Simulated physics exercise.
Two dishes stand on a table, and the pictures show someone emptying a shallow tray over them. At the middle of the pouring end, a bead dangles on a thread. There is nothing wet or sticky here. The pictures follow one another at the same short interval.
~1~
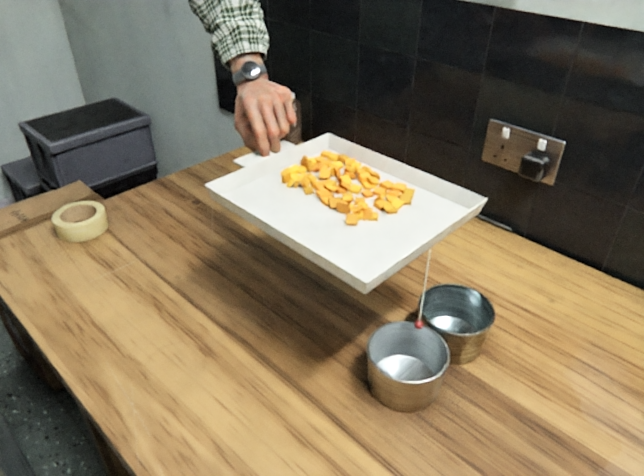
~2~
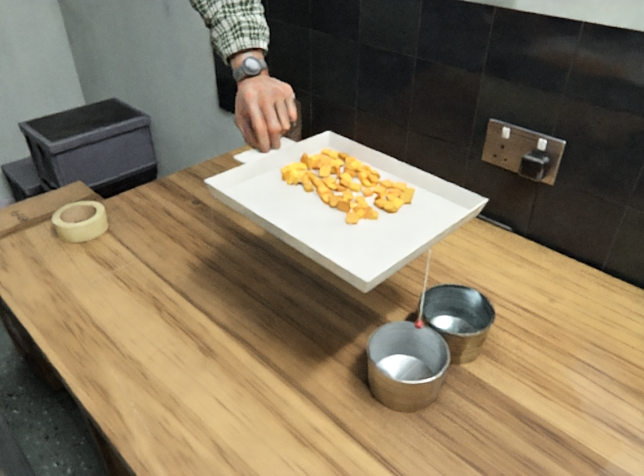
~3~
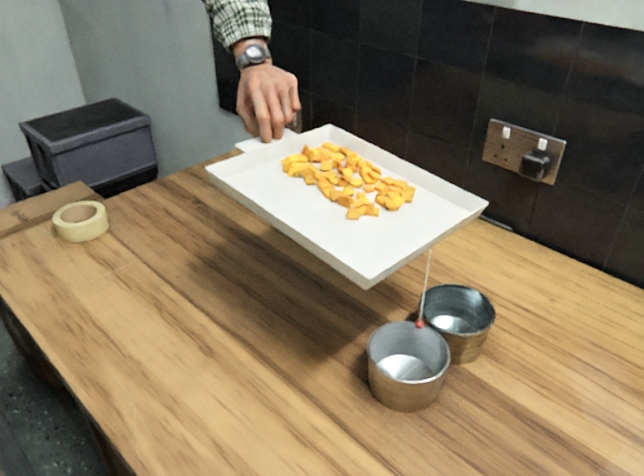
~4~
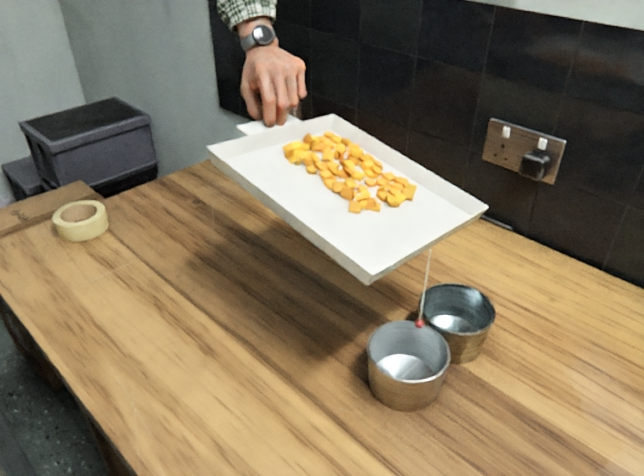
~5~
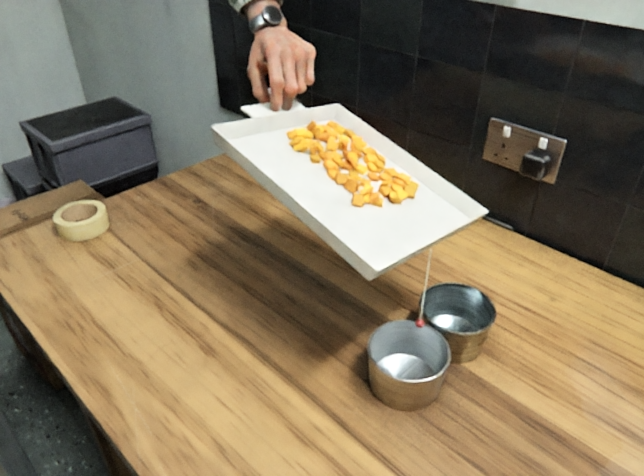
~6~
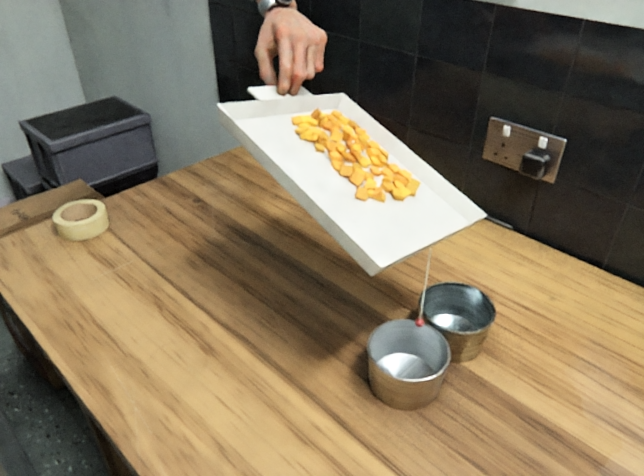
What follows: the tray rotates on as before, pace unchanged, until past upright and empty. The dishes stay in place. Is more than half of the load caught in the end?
Yes. The dishes are left with the main part.
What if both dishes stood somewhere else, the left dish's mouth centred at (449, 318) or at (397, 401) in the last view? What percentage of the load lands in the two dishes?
In order: 60 percent and 0 percent.
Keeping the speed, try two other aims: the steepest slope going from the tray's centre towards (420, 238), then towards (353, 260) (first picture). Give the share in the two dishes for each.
First case about 30 percent; second case about 10 percent.
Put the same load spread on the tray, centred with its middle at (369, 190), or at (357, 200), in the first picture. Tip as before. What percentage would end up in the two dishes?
It would be 90 in a hundred, and then 80 in a hundred.
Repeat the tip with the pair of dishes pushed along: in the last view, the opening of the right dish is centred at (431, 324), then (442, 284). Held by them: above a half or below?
At place one a lesser share; at place two the greater share.
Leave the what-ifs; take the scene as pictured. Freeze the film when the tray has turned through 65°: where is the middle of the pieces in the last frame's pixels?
The load is centred about (448, 208).
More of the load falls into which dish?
Result: More in the right side.
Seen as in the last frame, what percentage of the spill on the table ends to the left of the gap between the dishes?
Share to the left: Near 10 per cent.
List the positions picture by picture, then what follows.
In the first frame, corners of the pouring end at (366, 277) and (481, 199), level; middle of the load at (346, 180), small crackers; left dish at (438, 386); right dish at (485, 339); bead on its thread at (419, 325).
In the second frame, corners of the pouring end at (367, 276) and (481, 199), level; middle of the load at (347, 179).
In the third frame, corners of the pouring end at (369, 273) and (482, 202), tipped barely, lowest at the right corner; middle of the load at (348, 174).
In the fourth frame, corners of the pouring end at (372, 269) and (482, 206), tipped a little, lowest at the right corner; middle of the load at (350, 166).
In the fifth frame, corners of the pouring end at (377, 265) and (482, 210), tipped clearly, lowest at the right corner; middle of the load at (353, 158).
In the sixth frame, corners of the pouring end at (381, 261) and (481, 213), tipped clearly, lowest at the right corner; middle of the load at (357, 150), a stray few on the move; left dish at (439, 384); right dish at (486, 337).
Soon after the last picture, tray tipped steeply; nearly all on the tray; a stray few in the air.
A little later, tray tipped past a quarter turn; about a quarter on the tray; about half in the right dish; a small part outside both; a stray few in the air.
Later still, tray tipped past a quarter turn; most in the right dish; about a quarter outside both.
At rest, tray tipped past a quarter turn; none in the left dish; most in the right dish; about a quarter outside both.
